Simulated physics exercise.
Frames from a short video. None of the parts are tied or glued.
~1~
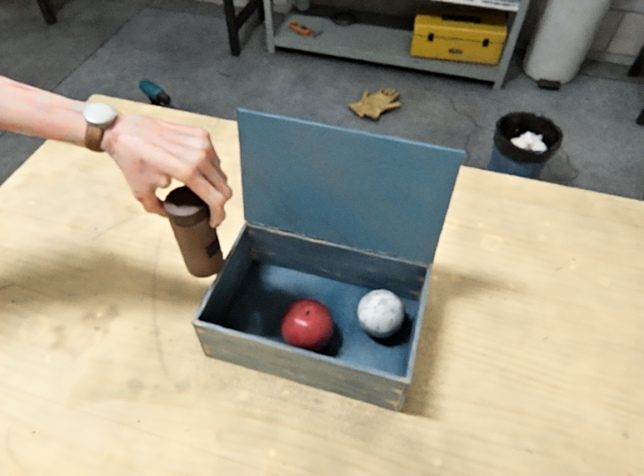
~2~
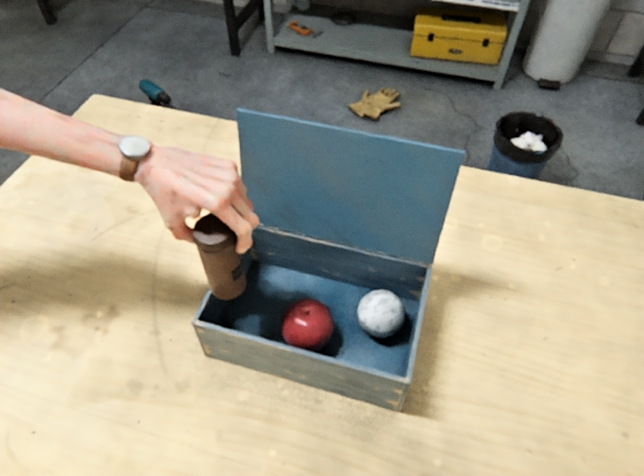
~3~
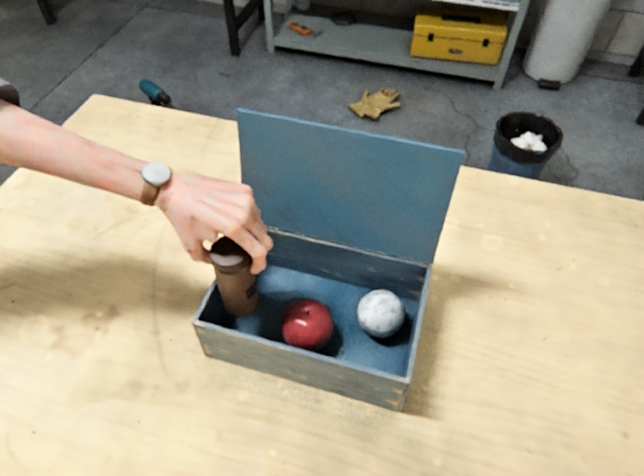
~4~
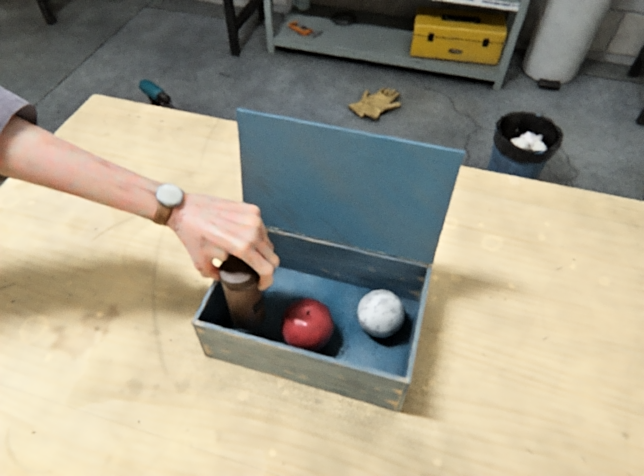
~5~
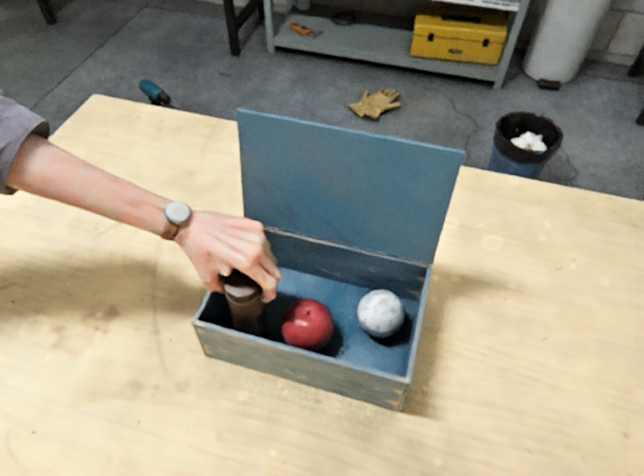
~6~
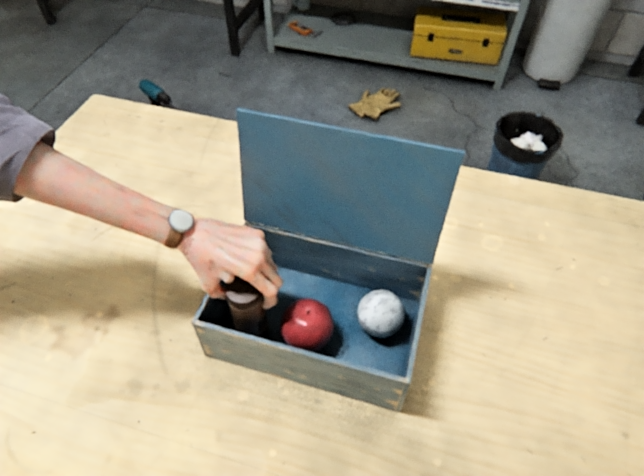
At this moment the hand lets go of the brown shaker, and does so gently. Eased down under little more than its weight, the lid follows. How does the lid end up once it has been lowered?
Partly open.
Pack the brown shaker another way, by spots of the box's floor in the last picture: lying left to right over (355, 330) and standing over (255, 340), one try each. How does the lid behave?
On the first go the lid settles shut, and on the second go it remains open a bit.
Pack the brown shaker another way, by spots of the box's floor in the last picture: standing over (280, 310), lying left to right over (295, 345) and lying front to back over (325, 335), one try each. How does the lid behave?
Trial 1: Lid propped open. Trial 2: Lid propped open. Trial 3: Lid fully lowered.
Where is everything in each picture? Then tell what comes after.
Still above its spot; brown shaker (196, 234); white ball (381, 314), in the first picture.
Still above its spot; brown shaker (221, 258); white ball (381, 314), in the second picture.
Still above its spot; brown shaker (236, 277); white ball (381, 314), in the third picture.
Still above its spot; brown shaker (243, 293); white ball (381, 314), in the fourth picture.
Still above its spot; brown shaker (247, 305); white ball (381, 314), in the fifth picture.
In place under the hand; brown shaker (249, 311); white ball (381, 314), in the sixth picture.
Then, 1.20 s later than the last frame, lid starting down.
Then, 1.60 s later than the last frame, lid 58° above the rim.
Then, 1.70 s later than the last frame, lid 46° above the rim.
Then, 1.90 s later than the last frame, lid 14° above the rim.
When it is over, lid 14° above the rim; all 3 as before. End places, in pixels of the last picture, brown shaker near (249, 311).
